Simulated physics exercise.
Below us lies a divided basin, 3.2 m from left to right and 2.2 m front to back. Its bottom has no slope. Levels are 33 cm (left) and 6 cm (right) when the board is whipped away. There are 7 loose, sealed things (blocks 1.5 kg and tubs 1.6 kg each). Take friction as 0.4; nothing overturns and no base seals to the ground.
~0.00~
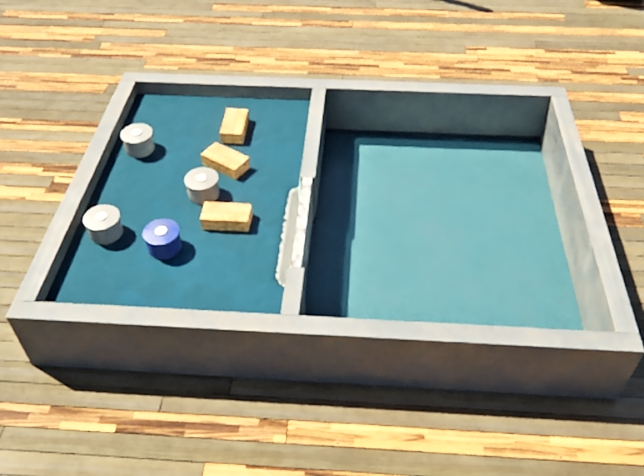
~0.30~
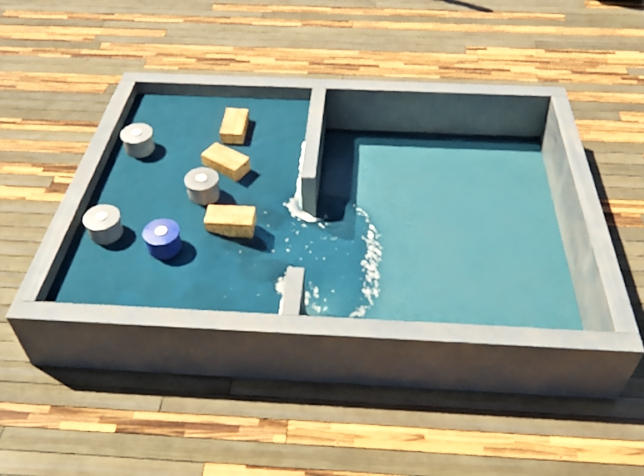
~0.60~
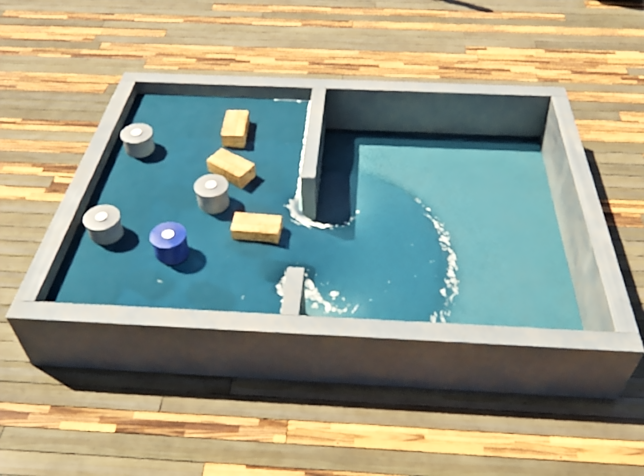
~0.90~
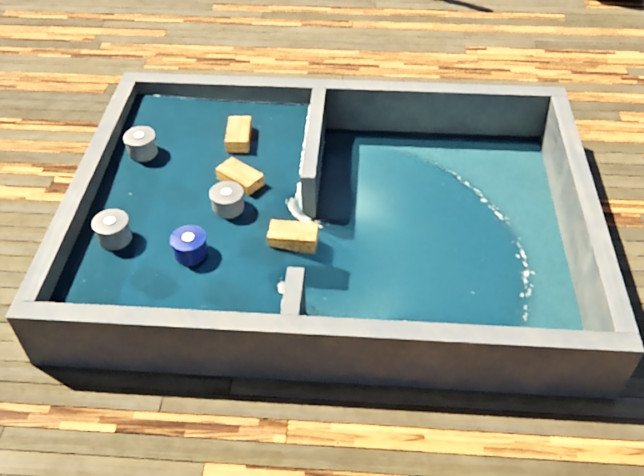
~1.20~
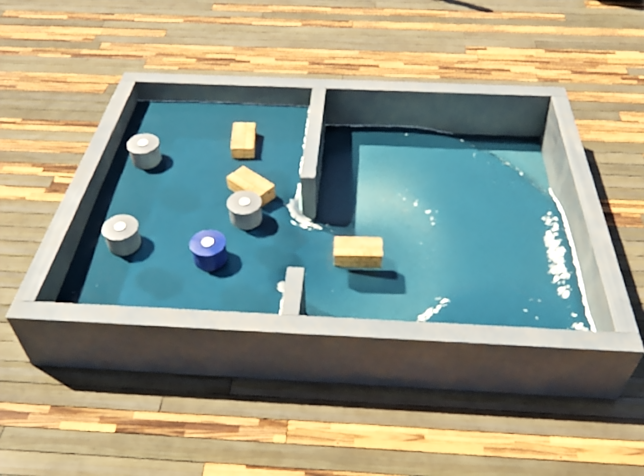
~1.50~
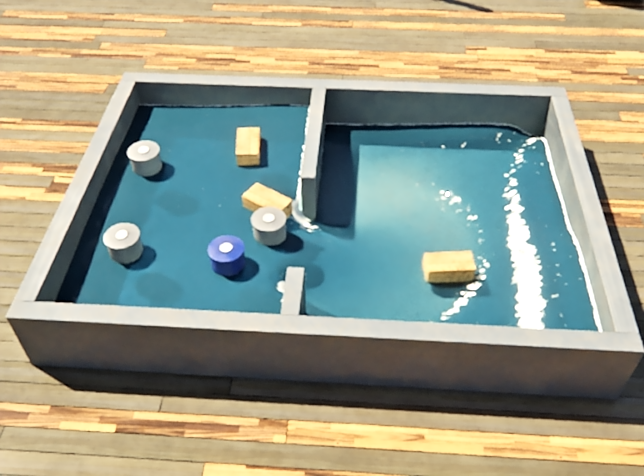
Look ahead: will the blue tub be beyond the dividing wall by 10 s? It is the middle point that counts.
The blue tub crosses.
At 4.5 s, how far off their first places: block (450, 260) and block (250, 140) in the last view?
In that order: 200 cm, 60 cm.
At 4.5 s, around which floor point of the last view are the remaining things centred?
At about (349, 240).
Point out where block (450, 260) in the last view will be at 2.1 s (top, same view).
Around (538, 231).
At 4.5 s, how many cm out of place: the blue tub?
Roughly 200 cm by then.
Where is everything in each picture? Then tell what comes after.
In the first frame, the blue tub at (161, 232), afloat; about 1230 L in view; 0 of 7 have shifted.
In the second frame, the blue tub at (161, 232), afloat; about 1230 L in view; 0 of 7 have shifted.
In the third frame, the blue tub at (168, 235), afloat, 4 cm from its start; about 1230 L in view; 3 of 7 have shifted.
In the fourth frame, the blue tub at (188, 238) floats, 16 cm from its start; about 1230 L in view; 5 of 7 have shifted.
In the fifth frame, the blue tub at (208, 243) floats, 28 cm from its start; about 1230 L in view; 7 of 7 have shifted.
In the sixth frame, the blue tub at (226, 248) floats, 40 cm from its start; about 1230 L in view; 7 of 7 have shifted.
After 2.1 s the blue tub is near (263, 255), 0.6 m from its start, afloat; 3 of 7 are over the mark; 7 afloat.
After 4.5 s the blue tub is near (497, 315), 2.0 m from its start, afloat; 4 of 7 are over the mark; 7 afloat.
After 7.0 s the blue tub is near (491, 194), 2.2 m from its start, afloat; 4 of 7 are over the mark; 7 afloat.
After 10.0 s the blue tub is near (526, 209), 2.4 m from its start, afloat; 5 of 7 are over the mark; 7 afloat.
